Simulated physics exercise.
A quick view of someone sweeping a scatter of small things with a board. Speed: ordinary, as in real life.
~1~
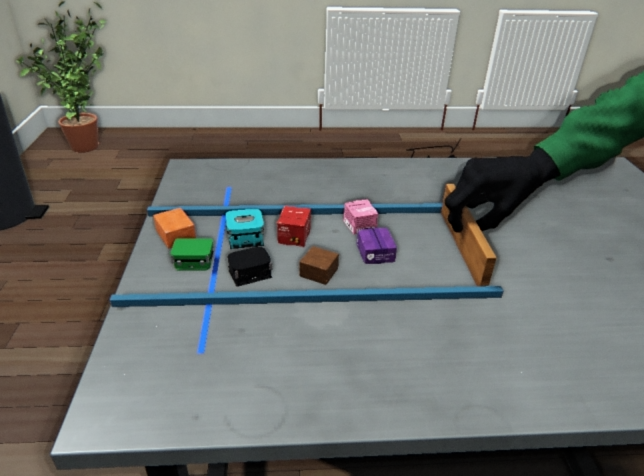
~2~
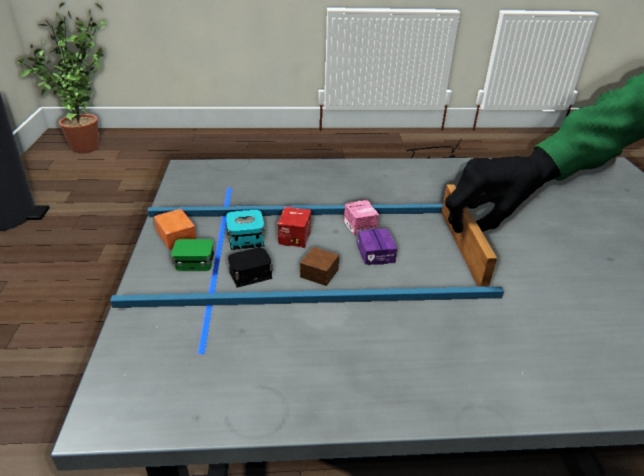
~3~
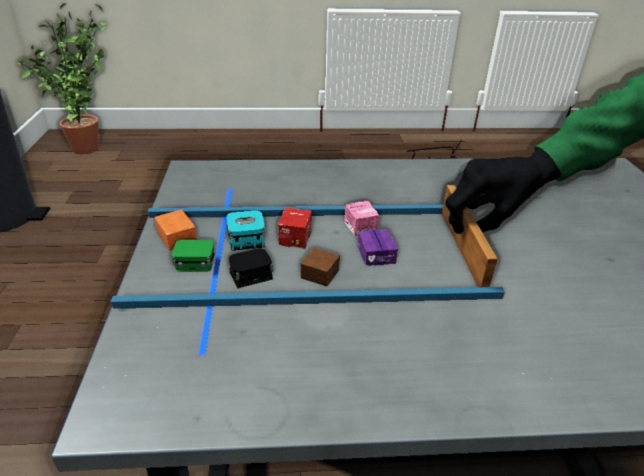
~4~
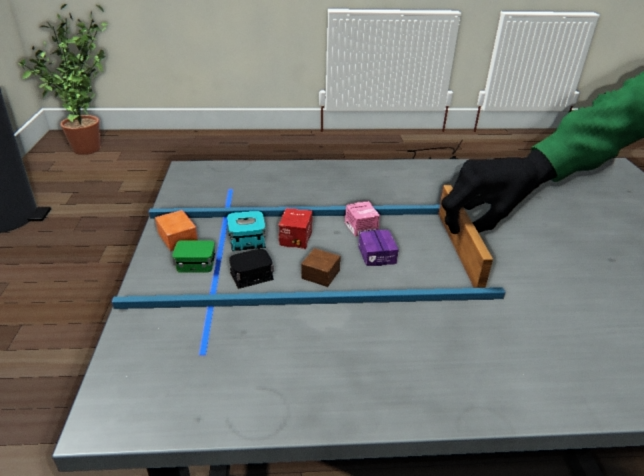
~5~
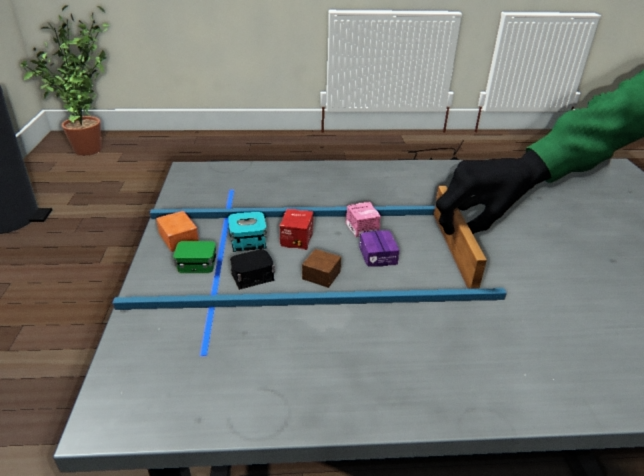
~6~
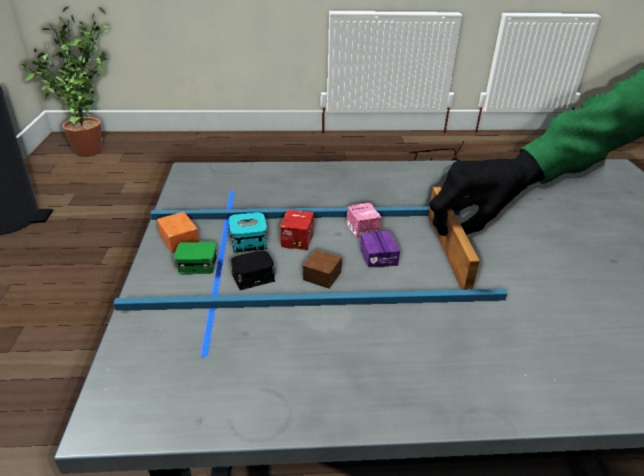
To begin with, a black-gloved hand in a green sleeve holds a wooden board upright at the right end of two blue rails, with small colourful boxes and cases scattered between them. The hand then slides the board slightly left, while the boxes stay put near the blue tape line.
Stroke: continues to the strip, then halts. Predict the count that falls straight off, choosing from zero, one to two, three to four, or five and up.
Looks like just one, maybe two go over the edge.
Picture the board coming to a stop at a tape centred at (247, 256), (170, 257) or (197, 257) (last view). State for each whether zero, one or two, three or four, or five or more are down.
In turn: None at all, more than four, three or four.
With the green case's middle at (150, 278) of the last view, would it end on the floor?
Placed like that, the green case is fine.
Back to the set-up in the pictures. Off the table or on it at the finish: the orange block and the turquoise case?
Result - orange block fallen, turquoise case retained.
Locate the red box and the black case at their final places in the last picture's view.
They finish at roughly (179, 233) and (166, 270) respectively.
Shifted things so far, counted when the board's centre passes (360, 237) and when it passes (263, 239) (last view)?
In order, the tallies are 2 and 8.
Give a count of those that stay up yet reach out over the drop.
I'd put it at 2.
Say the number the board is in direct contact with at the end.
3 end up touching it.
Soon after, none off yet; orange block at rest near (178, 232); green case at rest near (197, 259); turquoise case at rest near (248, 232).
Then, none off yet; orange block at rest near (178, 232); green case at rest near (197, 259); turquoise case moved a little near (238, 232).
Further on, none off yet; orange block moved about its own width near (151, 228); green case moved about its own width near (166, 257); turquoise case moved well along near (180, 232).
At rest, the number that fall off is one or two; fallen, orange block.
